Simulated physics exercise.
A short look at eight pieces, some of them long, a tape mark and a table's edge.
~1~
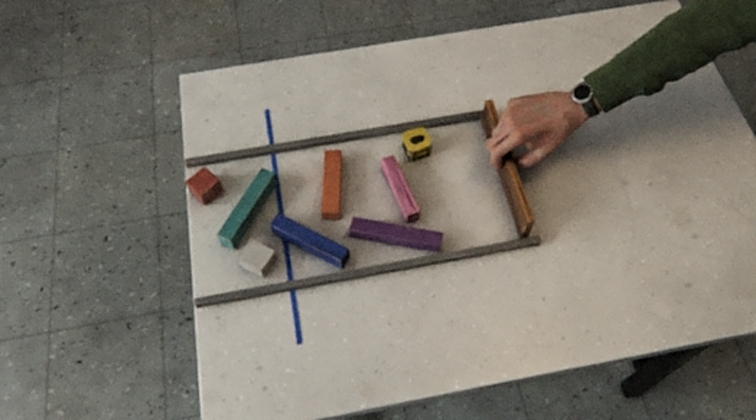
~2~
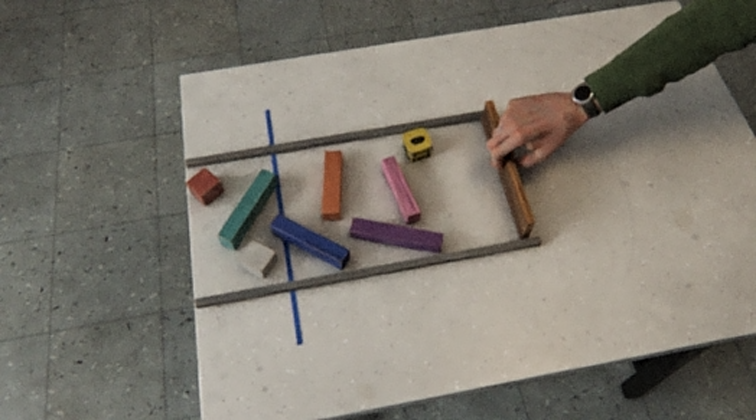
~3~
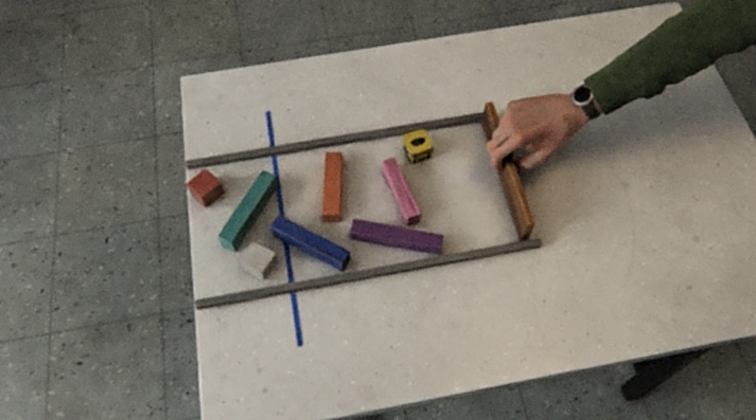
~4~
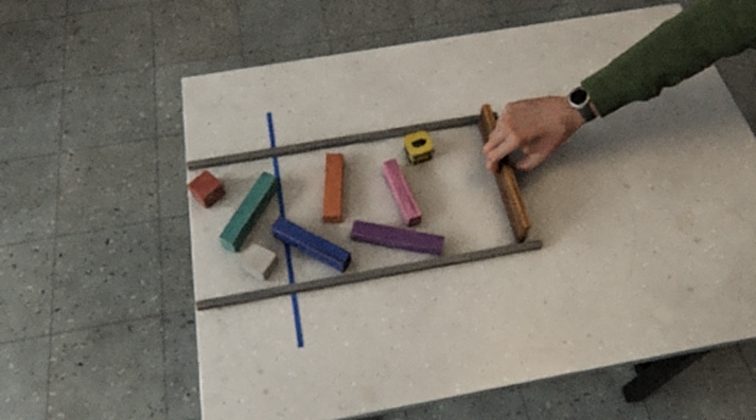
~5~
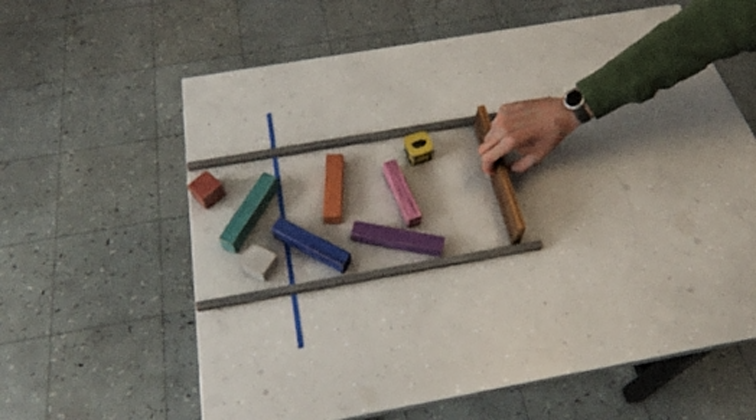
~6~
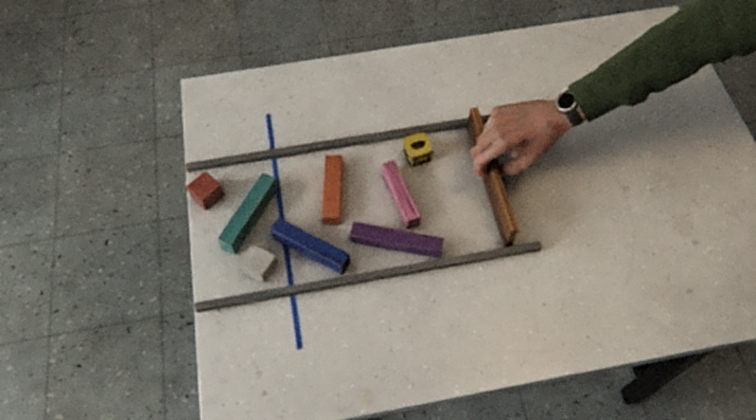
A hand sliding a wooden board slightly left between two rails, with the colourful blocks and sticks ahead of it lying still.
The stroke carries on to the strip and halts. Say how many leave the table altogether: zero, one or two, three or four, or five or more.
In the end the number that fall off is zero.
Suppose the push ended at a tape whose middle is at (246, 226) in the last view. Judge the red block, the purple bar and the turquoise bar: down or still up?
The red block falls; the purple bar is kept; the turquoise bar is lost.
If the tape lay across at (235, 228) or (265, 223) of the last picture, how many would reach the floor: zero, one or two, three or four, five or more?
Taking them in turn, either three or four; none.
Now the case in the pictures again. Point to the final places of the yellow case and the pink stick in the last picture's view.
About (263, 173), and the other about (274, 215).
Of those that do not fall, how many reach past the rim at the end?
The number is 2.
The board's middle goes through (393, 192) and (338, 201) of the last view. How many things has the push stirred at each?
By then 3, and 5.
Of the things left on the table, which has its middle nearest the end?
That is the red block.
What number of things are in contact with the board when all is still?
That makes 3.
A little later, none off yet; red block at rest near (206, 191); turquoise bar at rest near (249, 213); white block at rest near (258, 263).
Next, none off yet; red block at rest near (206, 191); turquoise bar shifted a little near (237, 214); white block moving near (253, 266).
When it is over, the number that fall off is zero.
